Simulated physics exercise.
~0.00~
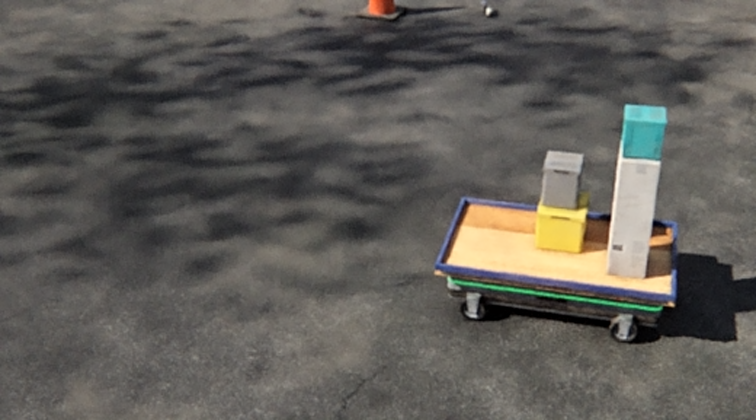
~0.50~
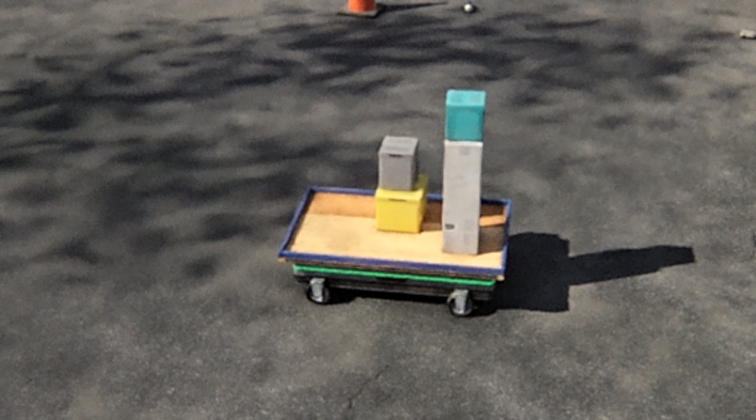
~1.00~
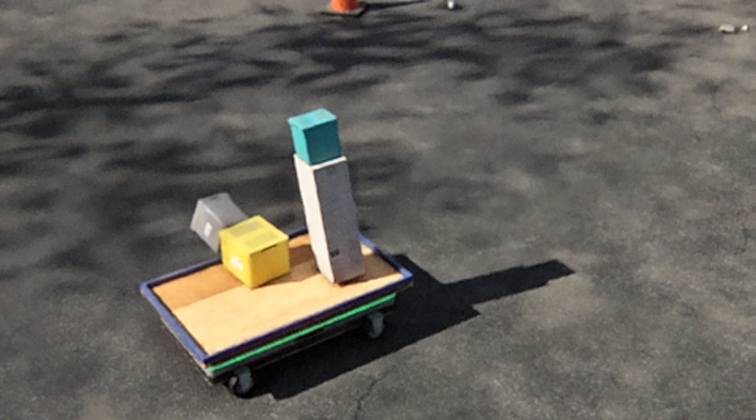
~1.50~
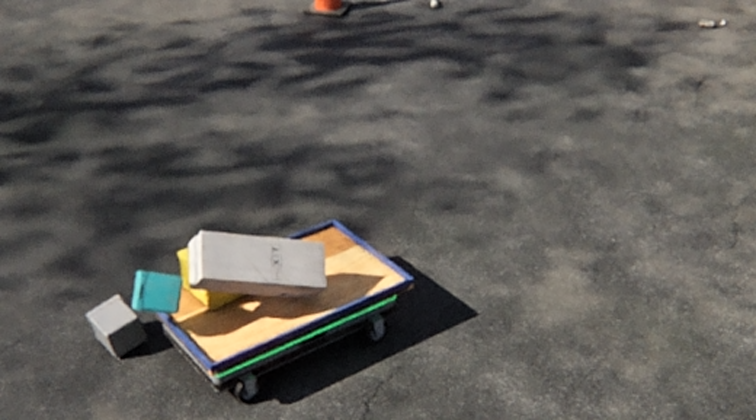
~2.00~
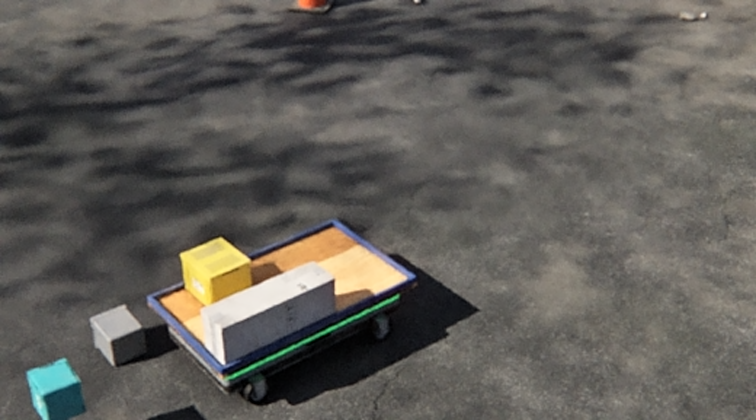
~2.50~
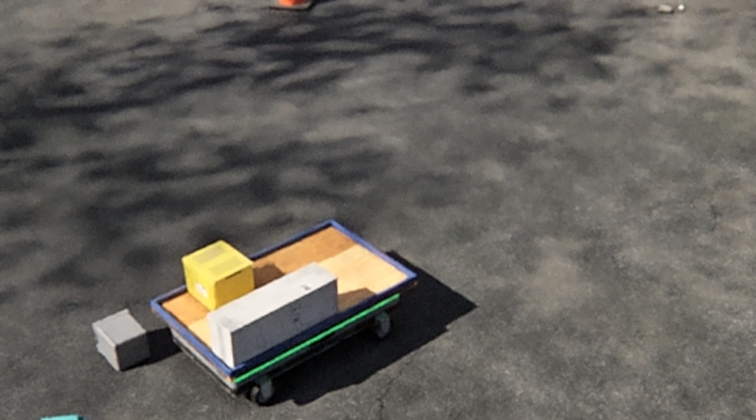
A flat cart with a blue rim rolls leftward across shadow-dappled asphalt, seen from above and to one side, with an orange cone near the top edge. It carries a gray box on a yellow one at left and a turquoise box on a tall white box at right. As the cart turns, the gray box tumbles off the left side and the white tower leans. The cart stops, the white box topples leftward, and the turquoise box drops to the ground. Finally, the white box lies beside the upright yellow one aboard, with gray and turquoise on the asphalt.
